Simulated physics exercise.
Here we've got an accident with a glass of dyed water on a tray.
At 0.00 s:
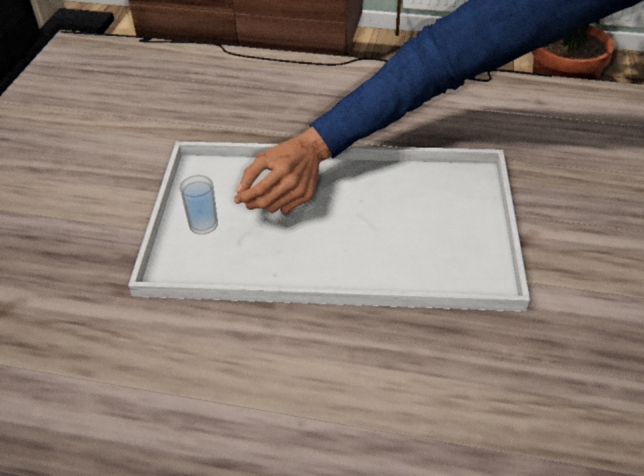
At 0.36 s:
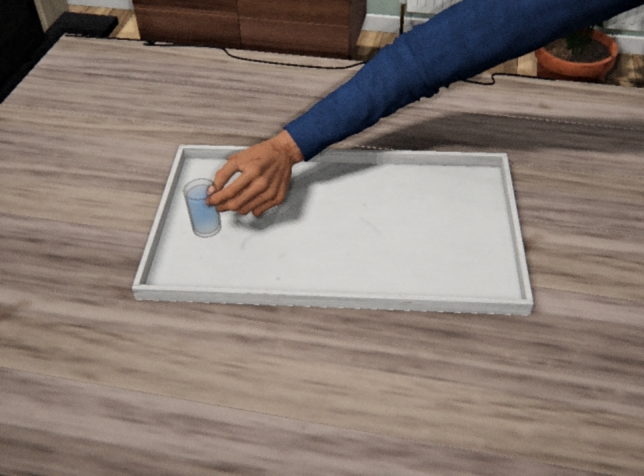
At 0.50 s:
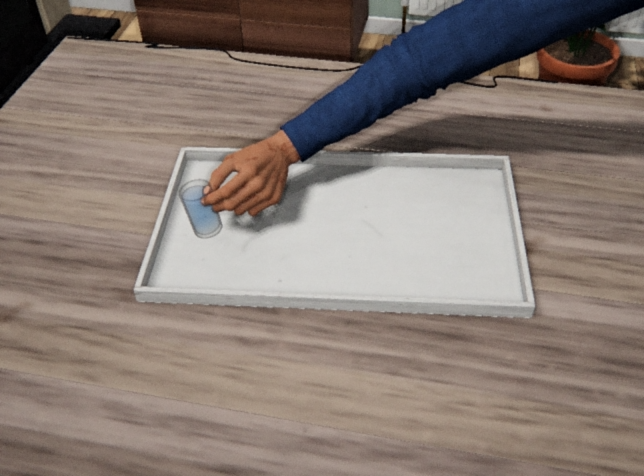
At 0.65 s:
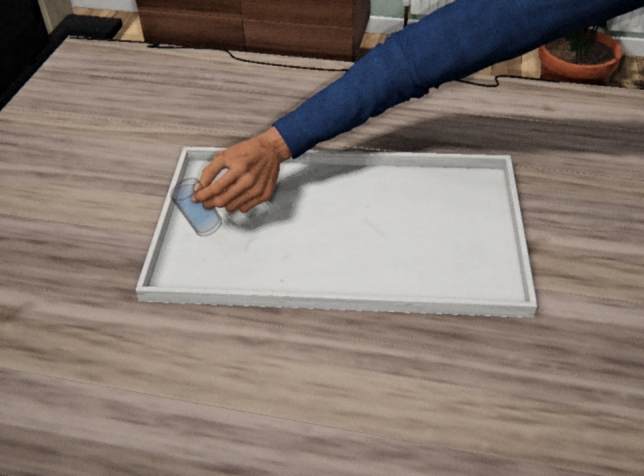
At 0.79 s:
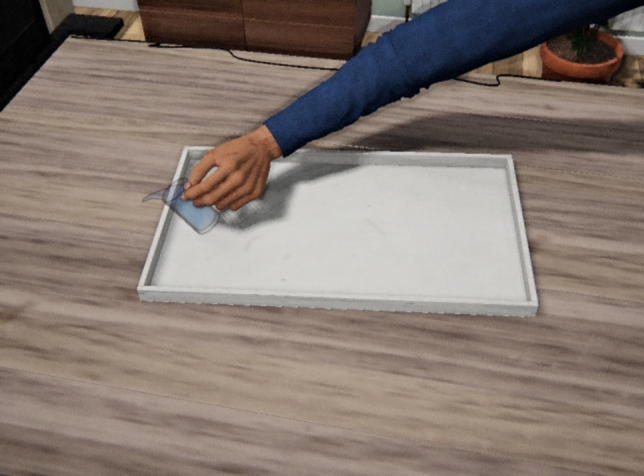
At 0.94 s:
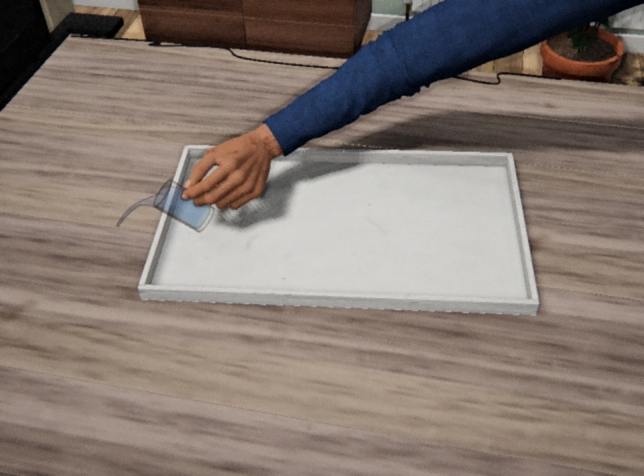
A hand in a blue sleeve reaching left and pushing a glass of blue water, tilting it leftward as liquid pours over the tray's edge.
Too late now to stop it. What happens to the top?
Sure enough, the spill will come off the tray.
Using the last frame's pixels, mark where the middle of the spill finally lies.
(16, 227).
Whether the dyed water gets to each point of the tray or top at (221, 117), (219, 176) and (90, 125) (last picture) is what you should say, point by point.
Well, the first one is left alone, the second one is left alone, and the last one is left alone.
After 1.5 s, the glass lies across the rim; the puddle covers about as much as a plate; it is on the top, beyond the rim.
After 2.2 s, the puddle covers about as much as a tray; it is on the top, beyond the rim.
After 3.6 s, the puddle covers about as much as a tray; it is on the top, beyond the rim.
